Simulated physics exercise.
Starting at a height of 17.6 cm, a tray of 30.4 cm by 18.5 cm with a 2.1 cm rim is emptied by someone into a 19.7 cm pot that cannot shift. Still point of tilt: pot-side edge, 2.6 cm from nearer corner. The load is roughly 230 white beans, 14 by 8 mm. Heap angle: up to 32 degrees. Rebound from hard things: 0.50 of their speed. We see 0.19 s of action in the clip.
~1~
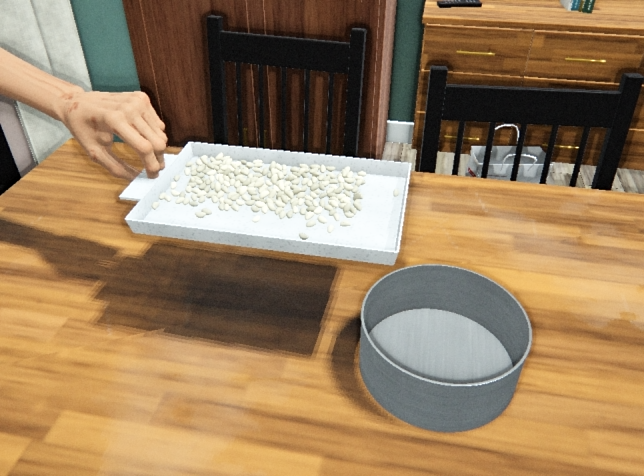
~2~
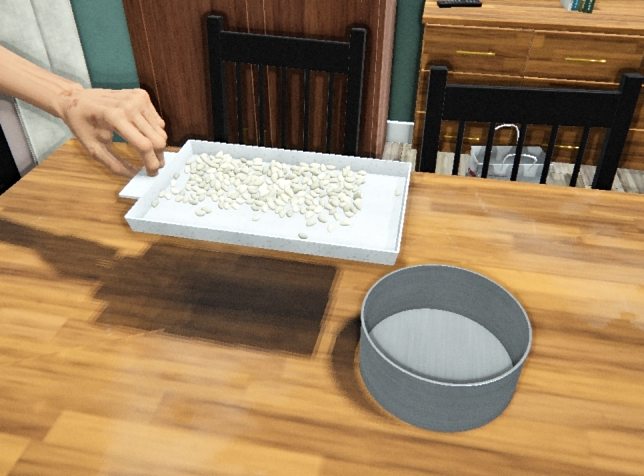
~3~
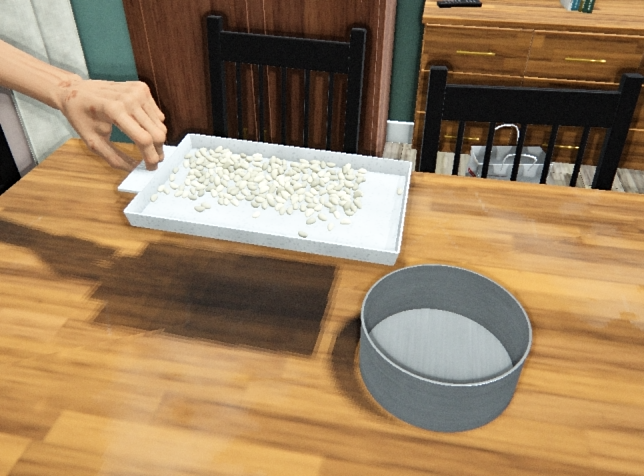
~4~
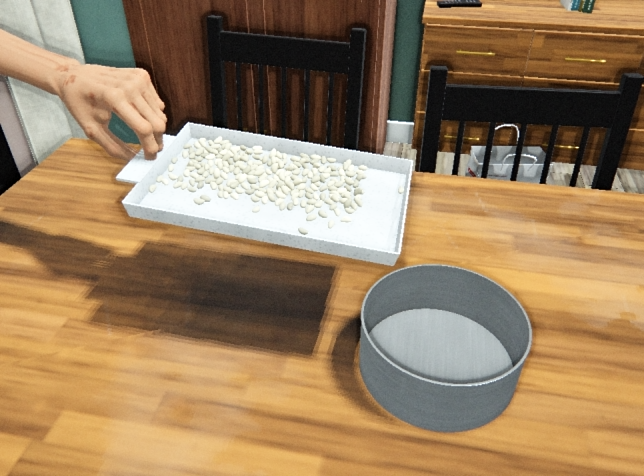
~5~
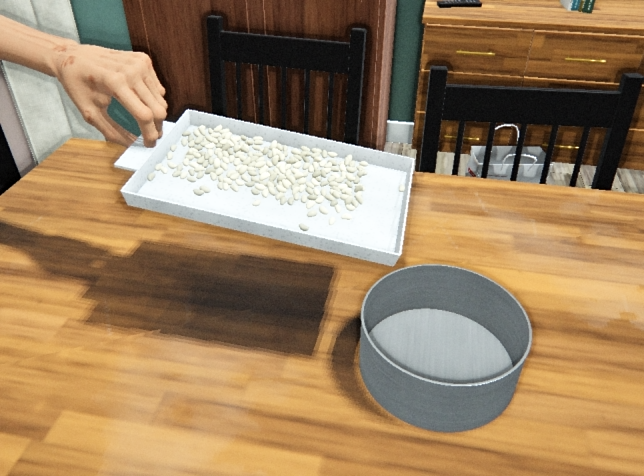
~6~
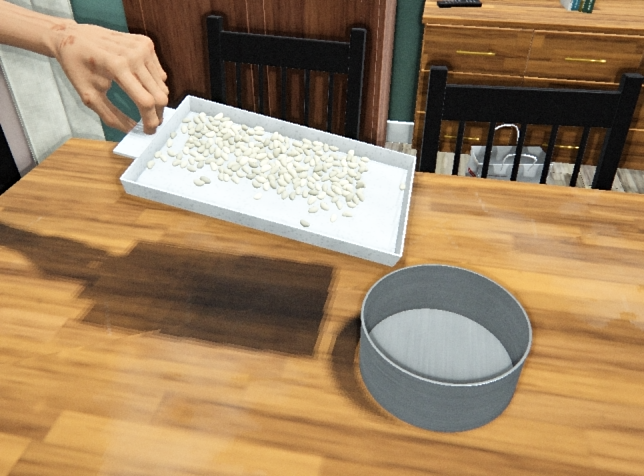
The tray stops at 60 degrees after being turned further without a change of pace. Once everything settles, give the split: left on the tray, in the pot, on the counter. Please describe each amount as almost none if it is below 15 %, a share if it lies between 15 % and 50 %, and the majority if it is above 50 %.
Outcome: Left on the tray: An intermediate fraction; pot: The main fraction; counter: A minor fraction.
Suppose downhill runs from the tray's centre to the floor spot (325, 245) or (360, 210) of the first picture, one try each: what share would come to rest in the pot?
I'd put it at roughly 60 per cent for the first tilt and roughly 20 per cent for the second.
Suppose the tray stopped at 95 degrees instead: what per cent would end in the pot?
I'd expect some 100 per cent in the pot.
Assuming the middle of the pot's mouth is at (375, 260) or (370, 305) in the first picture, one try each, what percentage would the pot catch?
Roughly 0 and 20 percent.
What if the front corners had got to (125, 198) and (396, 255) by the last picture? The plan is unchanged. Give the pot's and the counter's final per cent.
Pot: 35, counter: 20.
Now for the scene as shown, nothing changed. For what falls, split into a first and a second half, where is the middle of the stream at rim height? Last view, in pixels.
Earlier half close to (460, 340), later half at (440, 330) in pixels.
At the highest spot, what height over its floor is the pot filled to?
I'd put it at close to 2.0 centimetres.
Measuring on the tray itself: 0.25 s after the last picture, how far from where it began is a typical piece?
I'd say close to 2 centimetres.
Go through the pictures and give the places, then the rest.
In the first frame, tray tilt 0 degrees, front corners at (130, 217) and (395, 250); middle of the pieces at (263, 187); pot at (445, 318).
In the second frame, tray tilt 1 degrees, front corners at (130, 216) and (395, 250); middle of the pieces at (263, 186).
In the third frame, tray tilt 2 degrees, front corners at (129, 210) and (395, 250); middle of the pieces at (262, 182).
In the fourth frame, tray tilt 5 degrees, front corners at (127, 201) and (396, 251), lowest corner right front; middle of the pieces at (263, 175).
In the fifth frame, tray tilt 8 degrees, front corners at (126, 189) and (397, 252), lowest corner right front; middle of the pieces at (263, 167).
In the sixth frame, tray tilt 12 degrees, front corners at (126, 178) and (398, 253), lowest corner right front; middle of the pieces at (264, 159); pot at (445, 318).
Then, 0.25 s after the last picture, tilt 36 degrees; the tray holds 100 %, the pot 0 %.
Then, 0.42 s after the last picture, tilt 52 degrees; the tray holds 100 %, the pot 0 %.
Then, 0.72 s after the last picture, tilt 60 degrees; the tray holds 45 %, the pot 45 %.
In the end, tray 40 %, pot 60 %, counter 0 %.
